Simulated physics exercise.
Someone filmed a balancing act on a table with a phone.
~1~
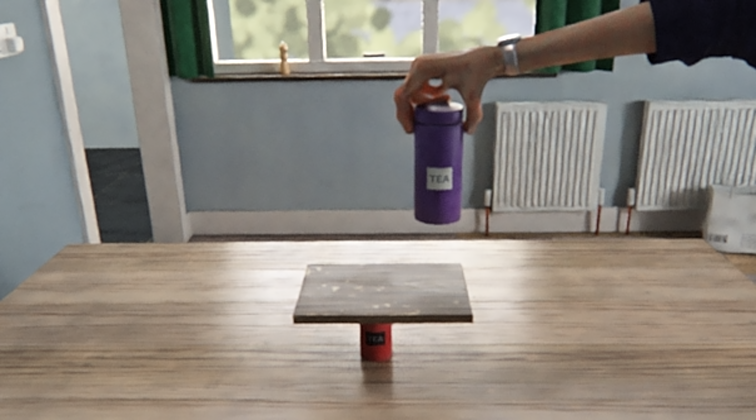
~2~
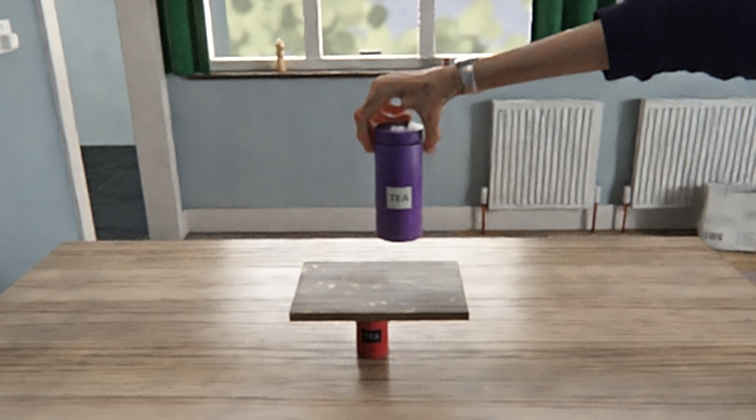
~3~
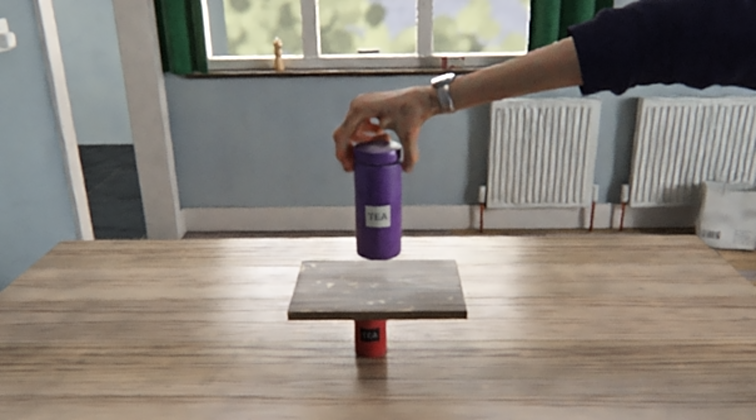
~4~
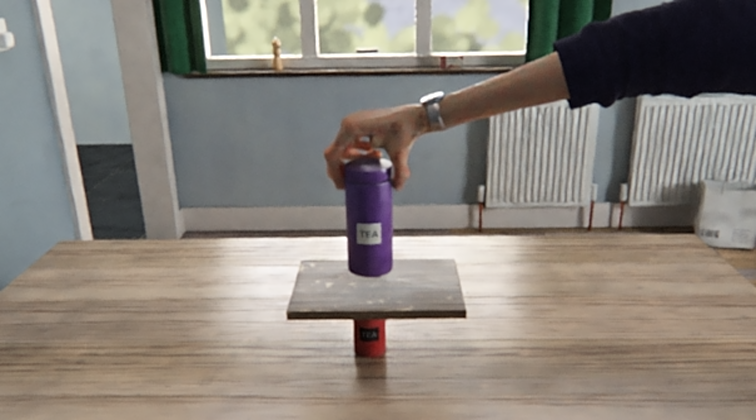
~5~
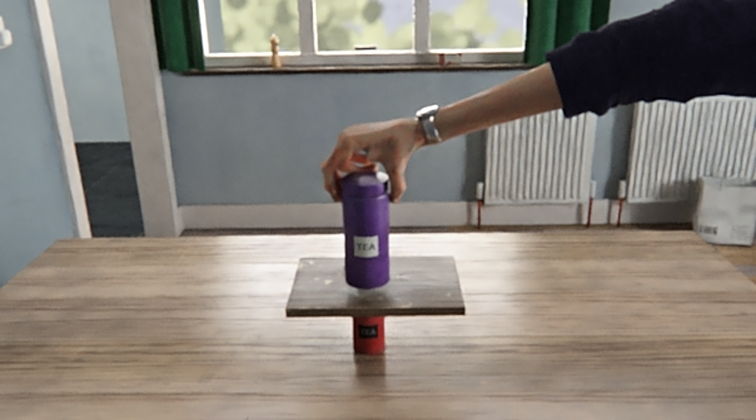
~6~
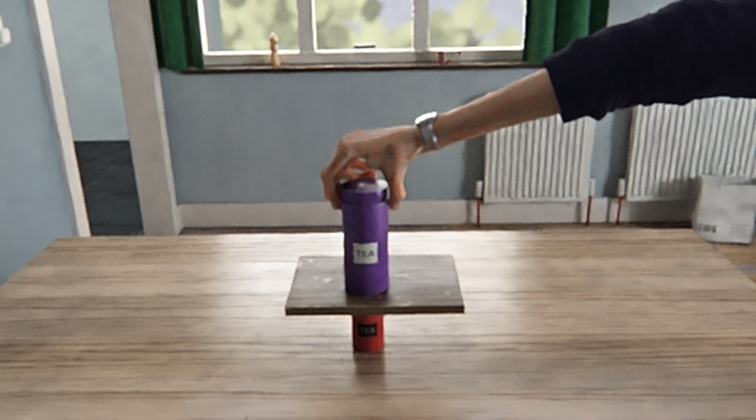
We see a hand holding a purple jar labelled tea above a brown board balanced on a small red tin on a wooden table; the hand moves the jar left and lowers it onto the board, still gripping its top.
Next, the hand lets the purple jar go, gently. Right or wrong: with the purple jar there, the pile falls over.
Wrong, the pile stays up.
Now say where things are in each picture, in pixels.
Still above its spot; purple jar (438, 163); brown board (384, 291), in the first picture.
Still above its spot; purple jar (399, 182); brown board (380, 289), in the second picture.
Still above its spot; purple jar (378, 200); brown board (378, 288), in the third picture.
Still above its spot; purple jar (369, 217); brown board (377, 287), in the fourth picture.
Still above its spot; purple jar (366, 230); brown board (376, 284), in the fifth picture.
Set down, still held; purple jar (366, 236); brown board (375, 283), in the sixth picture.
Then, 0.30 s after the last picture, nothing has stirred.
Then, 1.00 s after the last picture, purple jar resting near (366, 237).
At rest, all 3 in place. Seen from the same camera at the end, purple jar near (366, 237). The stack holds.
